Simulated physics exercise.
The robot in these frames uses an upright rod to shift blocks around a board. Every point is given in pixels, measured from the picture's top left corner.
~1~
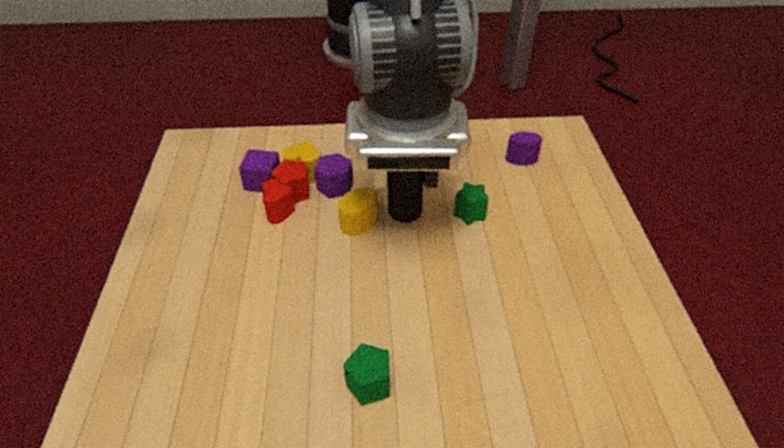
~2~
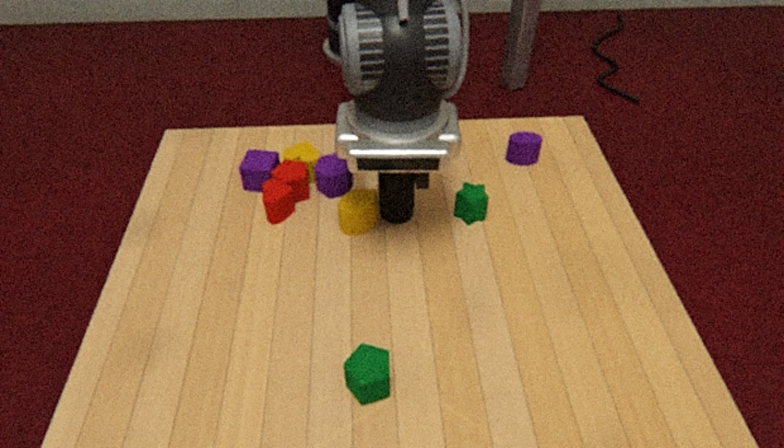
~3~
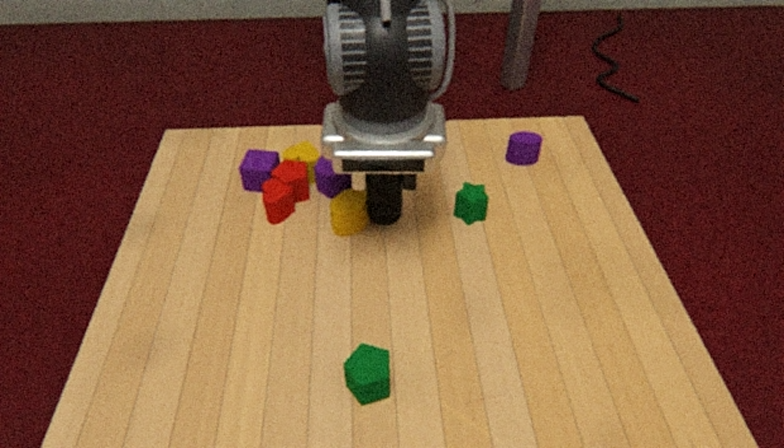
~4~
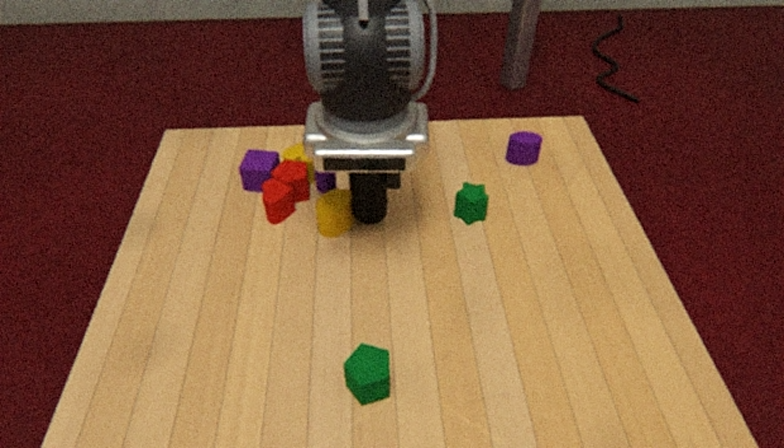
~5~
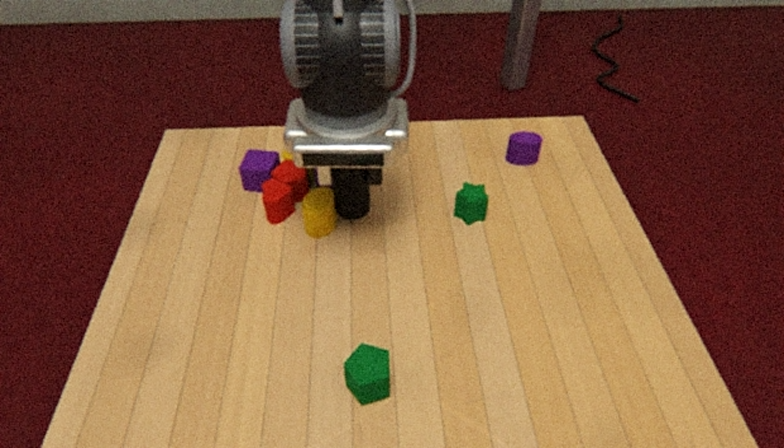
The robot's upright rod moves left across the board, pushing the yellow block toward the red blocks.
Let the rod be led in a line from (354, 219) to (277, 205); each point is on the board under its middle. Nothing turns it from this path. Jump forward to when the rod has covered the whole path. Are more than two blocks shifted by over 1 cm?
It seems so.
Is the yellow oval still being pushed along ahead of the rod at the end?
No, it doesn't check out.
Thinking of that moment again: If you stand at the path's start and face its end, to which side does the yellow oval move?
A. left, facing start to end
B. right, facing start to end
Answer: A.
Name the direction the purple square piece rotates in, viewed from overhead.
The block turns clockwise.
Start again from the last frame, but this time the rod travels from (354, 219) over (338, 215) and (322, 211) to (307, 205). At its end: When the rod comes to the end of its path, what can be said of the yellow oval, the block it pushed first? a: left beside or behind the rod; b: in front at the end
That would be a.
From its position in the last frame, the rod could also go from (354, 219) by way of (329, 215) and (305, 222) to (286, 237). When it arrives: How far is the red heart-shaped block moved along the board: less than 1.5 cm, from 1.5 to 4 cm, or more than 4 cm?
Between 1.5 and 4 cm.
What follows on the original path. Halfway along, rod (313, 202); red heart-shaped block (259, 189); yellow oval (283, 203), turned 45° anticlockwise.
At the end, rod (275, 195); purple square piece (246, 150), turned 30° clockwise; red heart-shaped block (238, 188); red pentagonal block (267, 162); yellow oval (272, 207), turned 75° anticlockwise.
